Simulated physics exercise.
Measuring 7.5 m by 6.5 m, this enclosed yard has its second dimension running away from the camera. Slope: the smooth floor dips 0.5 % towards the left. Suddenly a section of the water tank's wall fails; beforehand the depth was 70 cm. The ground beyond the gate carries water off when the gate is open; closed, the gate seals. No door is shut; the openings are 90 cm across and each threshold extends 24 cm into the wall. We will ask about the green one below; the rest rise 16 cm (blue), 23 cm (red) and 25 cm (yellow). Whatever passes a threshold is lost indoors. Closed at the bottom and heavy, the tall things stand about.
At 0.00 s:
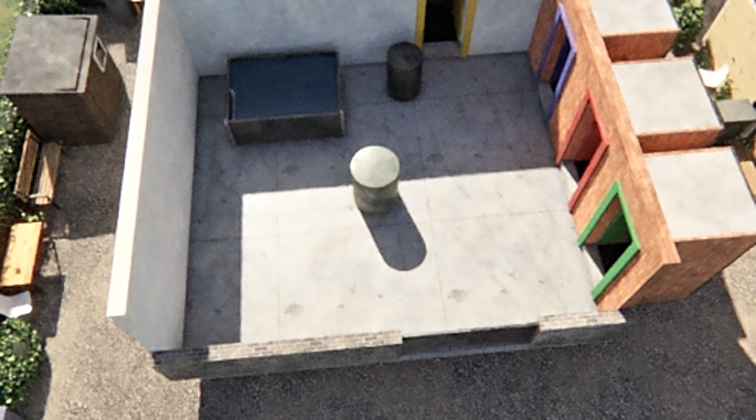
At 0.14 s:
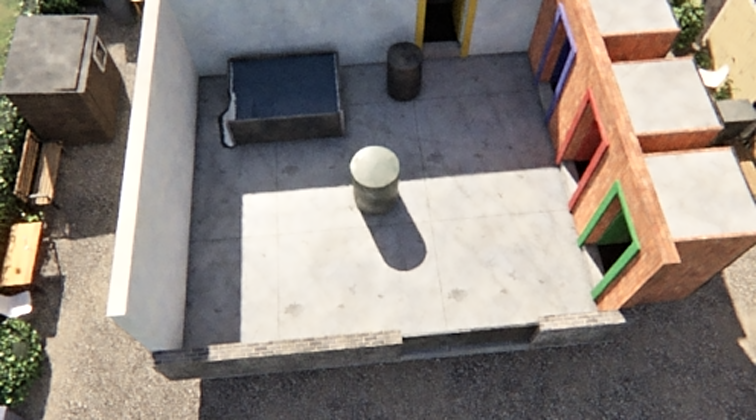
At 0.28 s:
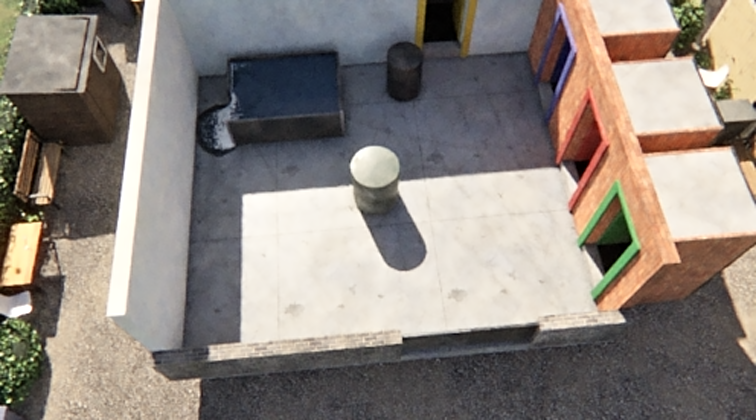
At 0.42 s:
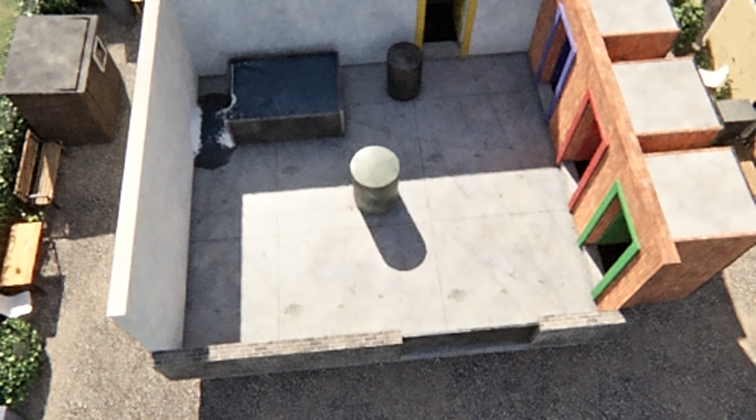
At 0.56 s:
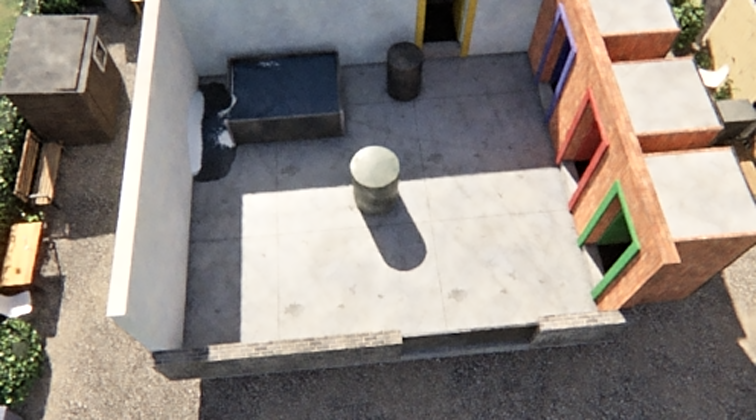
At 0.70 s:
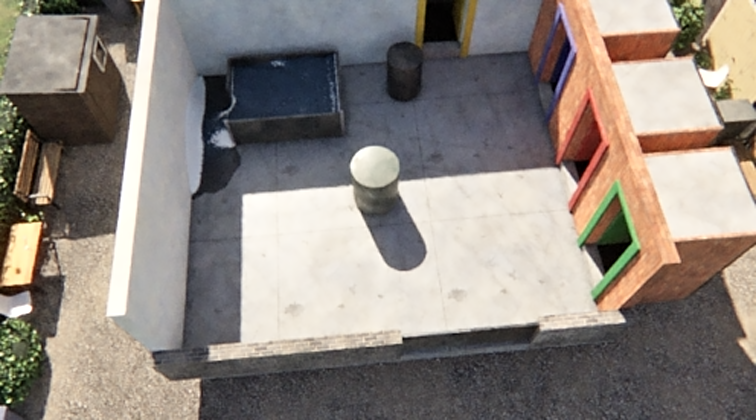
The clip shows a walled yard with a tank of dark water, two cylinders and coloured doorways at right; water pours from the tank's left side, reaches the white wall, and spreads along it towards the viewer.
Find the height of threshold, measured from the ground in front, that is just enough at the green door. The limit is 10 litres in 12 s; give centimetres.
Roughly 6.5 cm is just enough.
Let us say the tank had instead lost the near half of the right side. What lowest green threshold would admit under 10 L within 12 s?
In that case about 10.0 cm.
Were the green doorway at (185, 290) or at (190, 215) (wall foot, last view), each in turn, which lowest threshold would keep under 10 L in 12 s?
About 7.0 cm for the first and 6.5 cm for the second.
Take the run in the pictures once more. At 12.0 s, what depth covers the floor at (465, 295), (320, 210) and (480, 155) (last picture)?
About 3, 2 and 5 cm.
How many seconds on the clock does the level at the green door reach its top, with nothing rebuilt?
Peak time: About 9.5 s.
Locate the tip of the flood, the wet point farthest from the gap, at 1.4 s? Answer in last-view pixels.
Lab note: Front tip approx. at (187, 286).
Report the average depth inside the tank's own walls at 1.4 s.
About 51 cm.
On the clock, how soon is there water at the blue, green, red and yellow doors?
Arrival: Blue 4.5 s, green 6.0 s, red 6.5 s, yellow 2.8 s.
After 1.4 s water covers 10 % of the floor, deepest (52 cm) near (196, 135); it has not reached the green door.
After 3.0 s water covers 35 % of the floor, deepest (35 cm) near (196, 135); it has not reached the green door.
After 12.0 s water covers 100 % of the floor, deepest (12 cm) near (199, 83); 6 cm at the green door, 0 litres in over its 17 cm threshold.
At the green door as built, the water arrived by 5.9 s and peaked near 9 cm at 9.6 s.
With a threshold of 5.5 cm, 22 litres would have come in within the 12 s; with 7.5 cm, 3 litres. So under 10 litres takes about 6.5 cm.
